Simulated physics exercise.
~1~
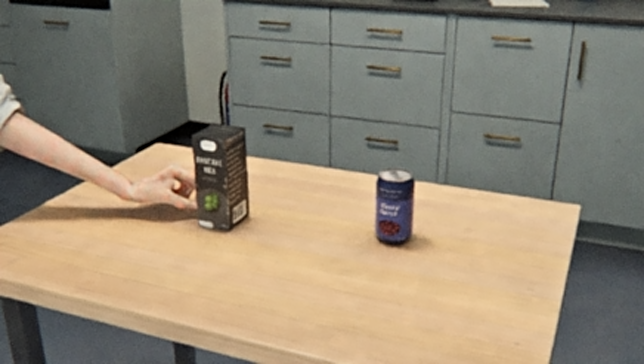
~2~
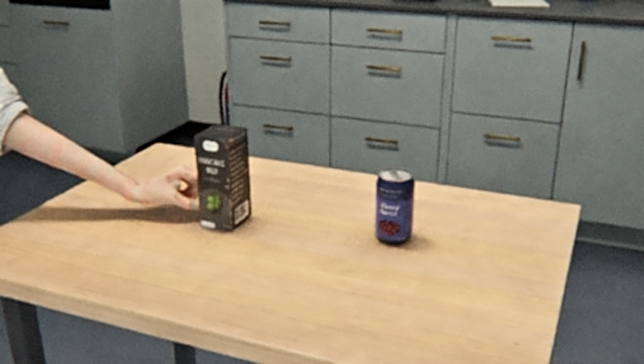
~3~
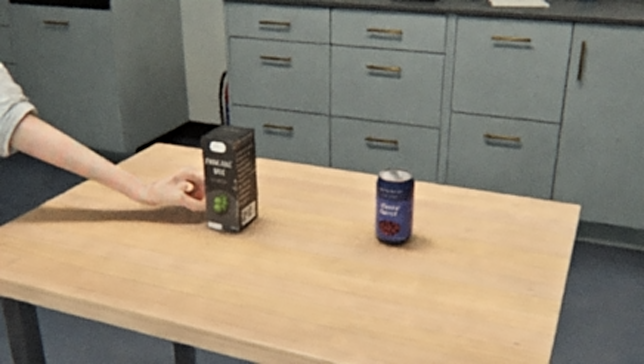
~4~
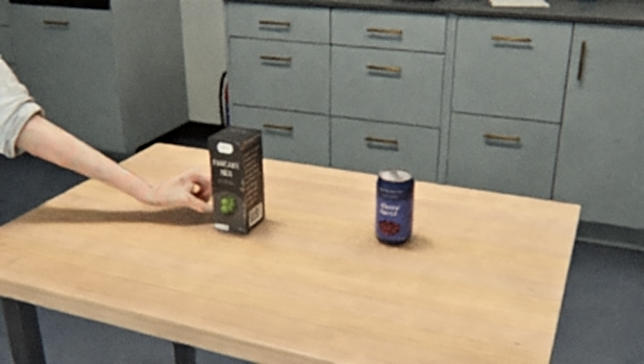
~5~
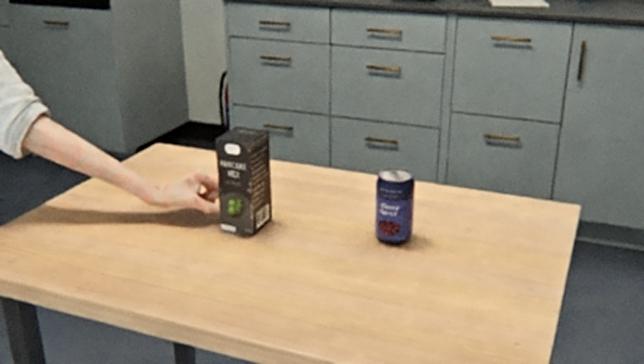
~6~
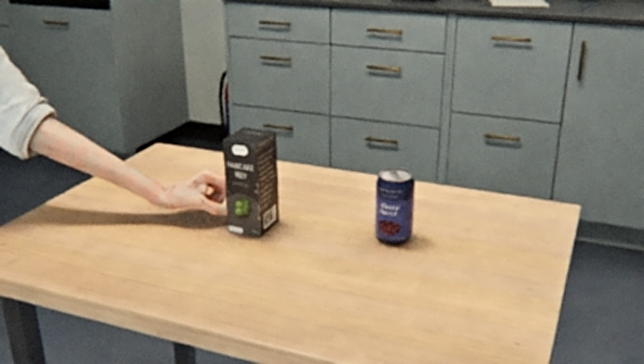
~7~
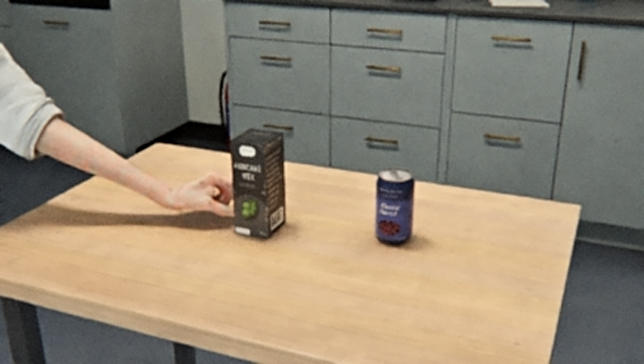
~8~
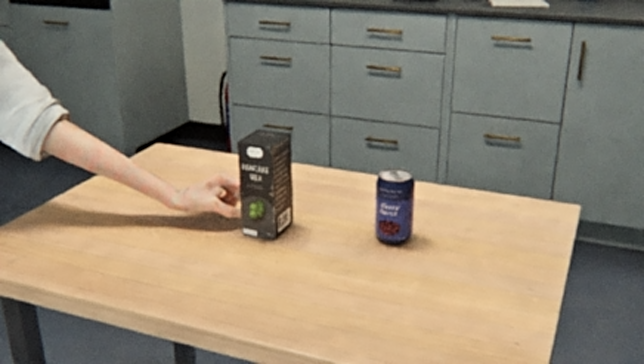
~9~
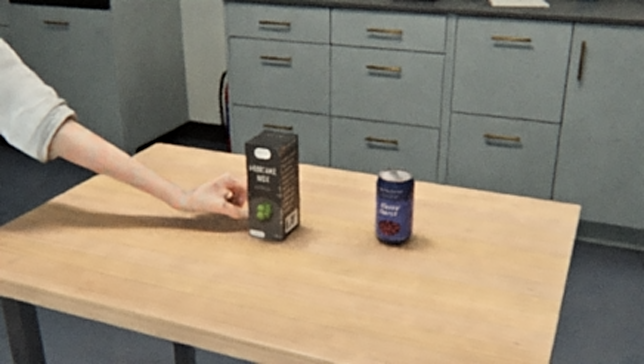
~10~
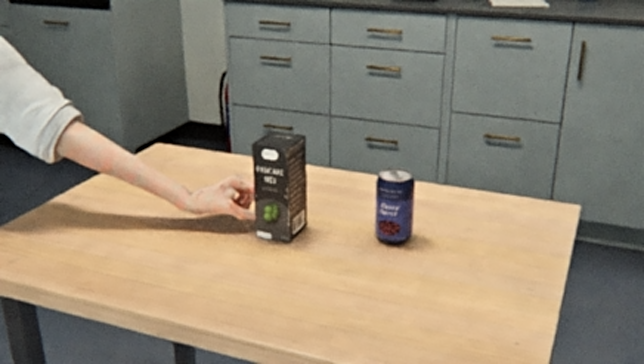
A hand reached in from the left and slowly pushed a black carton to the right across a wooden table, toward a blue can that stayed put. The carton ended up still upright, closer to the can but not touching it, with the hand beside it.
